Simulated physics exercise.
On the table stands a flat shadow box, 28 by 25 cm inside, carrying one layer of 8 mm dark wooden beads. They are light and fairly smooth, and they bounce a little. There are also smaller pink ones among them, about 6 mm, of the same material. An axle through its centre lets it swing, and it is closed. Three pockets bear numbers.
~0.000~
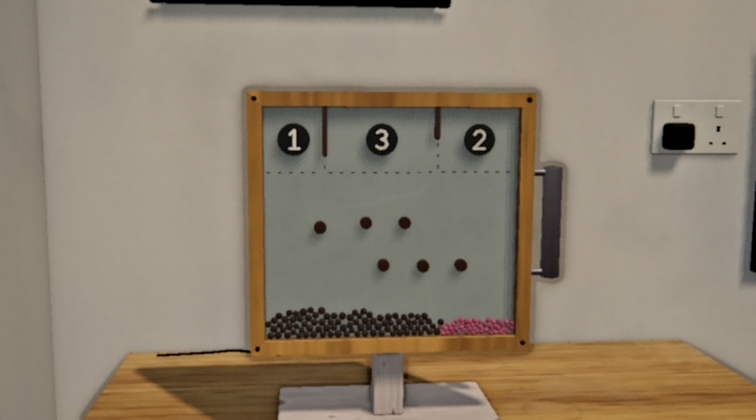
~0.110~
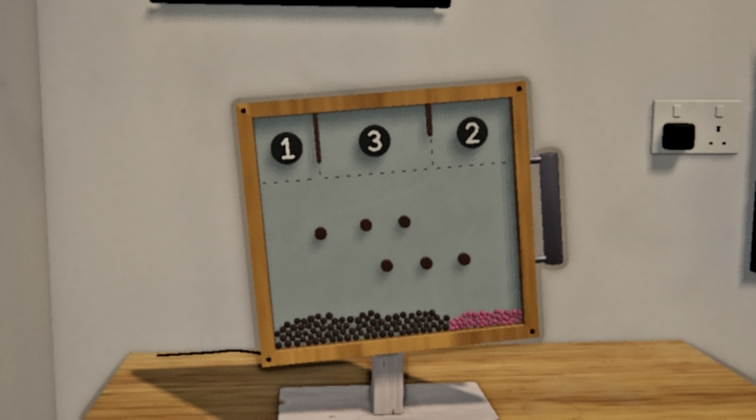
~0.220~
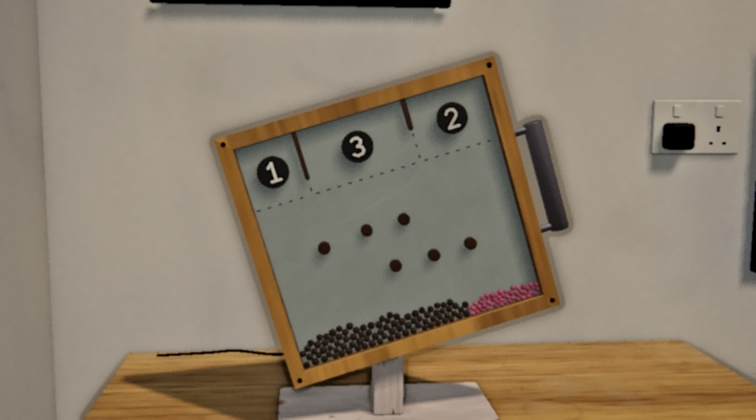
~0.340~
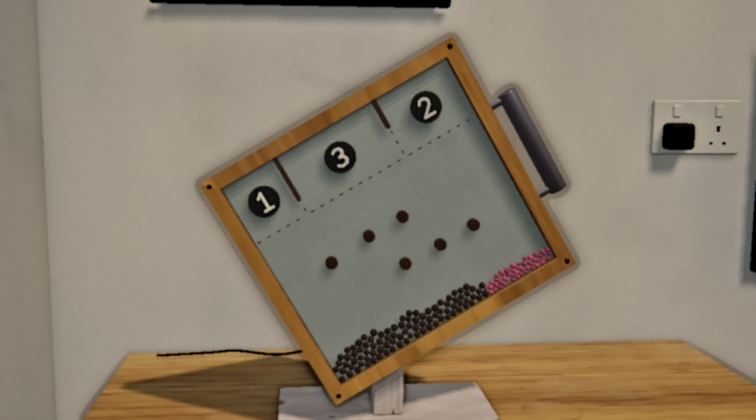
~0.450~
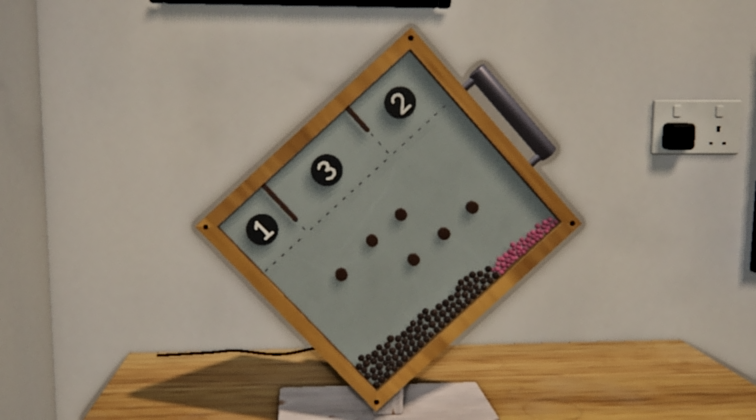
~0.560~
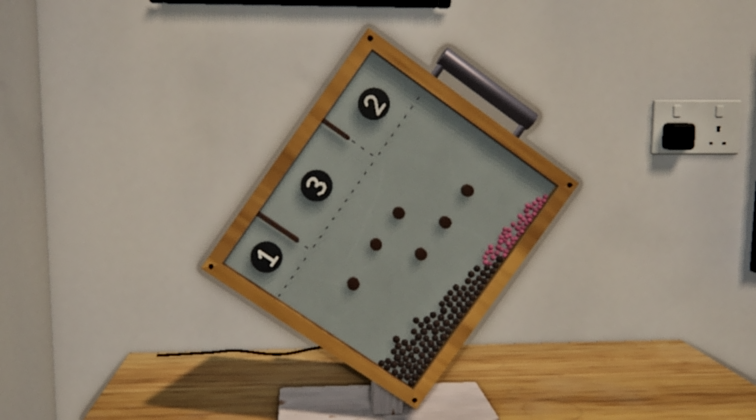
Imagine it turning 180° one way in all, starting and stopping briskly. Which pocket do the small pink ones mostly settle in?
Mostly in 1.
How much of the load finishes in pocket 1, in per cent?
Share at rest: Approx. 70 %.
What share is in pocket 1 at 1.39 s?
Close to 65 % of the load.
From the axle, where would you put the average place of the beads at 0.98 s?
Roughly 9 centimetres to the right and 8 centimetres below.
By 0.98 s, it stands 102° anticlockwise; the beads' middle is 9 cm right of and 8 cm below the centre; nothing in the marked areas; small ones, no. 1, 5 %.
By 1.39 s, it stands 148° anticlockwise; the beads' middle is 6 cm right of and 12 cm below the centre; no. 1, 65 %; small ones, no. 1, 100 %.
By 1.75 s, it stands 180° anticlockwise; the beads' middle is 11 cm right of and 8 cm below the centre; no. 1, 70 %, no. 3, 5 %; small ones, no. 1, 100 %.
Settled by 2.7 s, it stands 180° anticlockwise; no. 1, 70 %, no. 2, 0 %, no. 3, 15 %, elsewhere 15 %; small ones, no. 1, 100 %.
